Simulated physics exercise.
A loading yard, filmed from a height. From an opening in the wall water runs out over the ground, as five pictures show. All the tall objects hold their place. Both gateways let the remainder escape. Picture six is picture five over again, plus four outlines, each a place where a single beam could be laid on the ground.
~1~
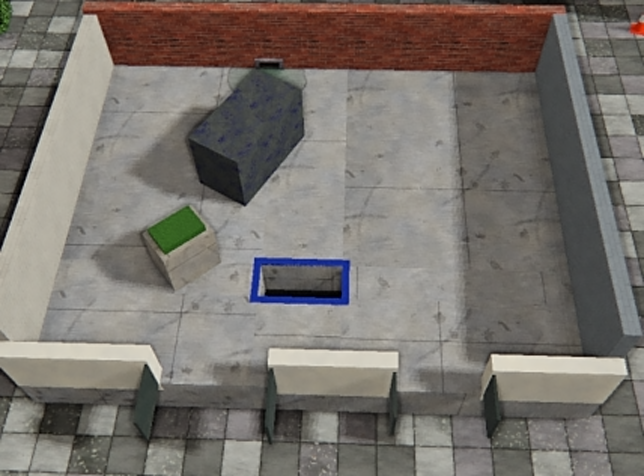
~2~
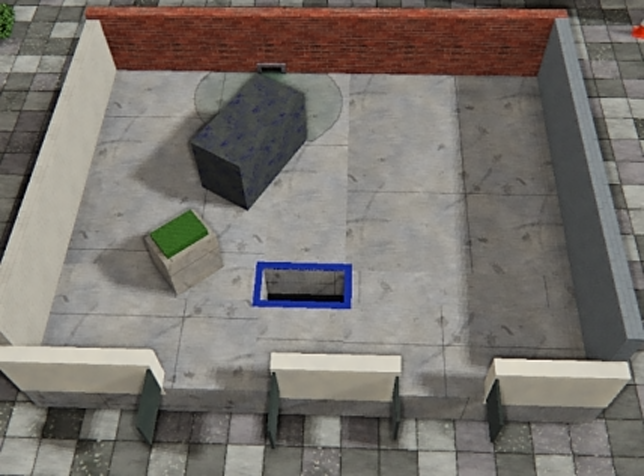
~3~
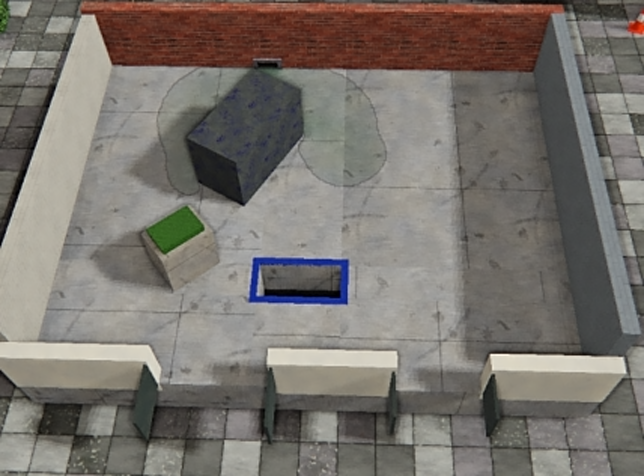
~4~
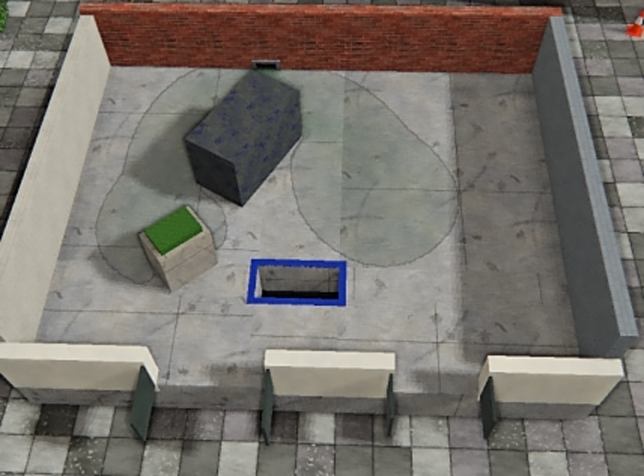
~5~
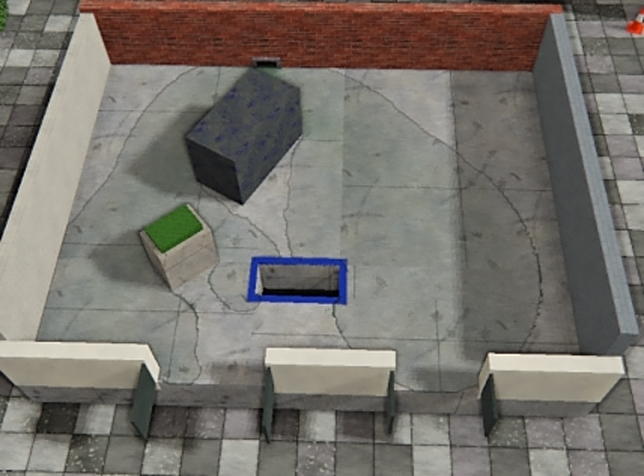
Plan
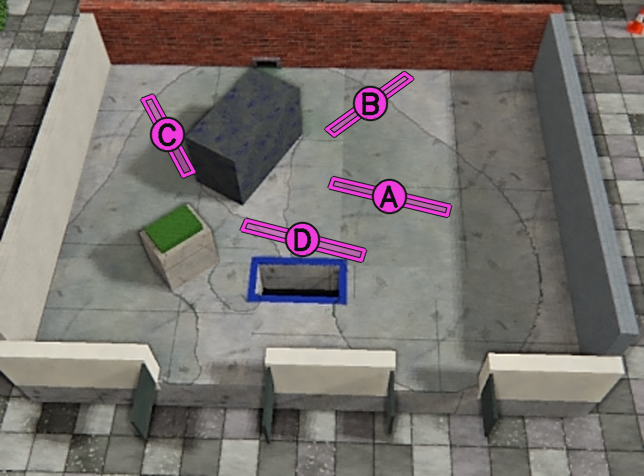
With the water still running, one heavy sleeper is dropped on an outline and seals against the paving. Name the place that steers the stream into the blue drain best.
Go for B.
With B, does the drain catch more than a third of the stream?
No.
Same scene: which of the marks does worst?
Here it is spot D.
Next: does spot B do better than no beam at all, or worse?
Better.
In magenta, A from (331, 182) to (448, 210); B from (330, 132) to (408, 76); C from (147, 98) to (188, 173); D from (244, 225) to (362, 255).
If A is chosen, about 12 % of the stream goes into the blue drain, about 87 % out by the gates.
If B is chosen, about 25 % of the stream goes into the blue drain, about 72 % out by the gates.
If C is chosen, about 11 % of the stream goes into the blue drain, about 86 % out by the gates.
If D is chosen, about 6 % of the stream goes into the blue drain, about 94 % out by the gates.
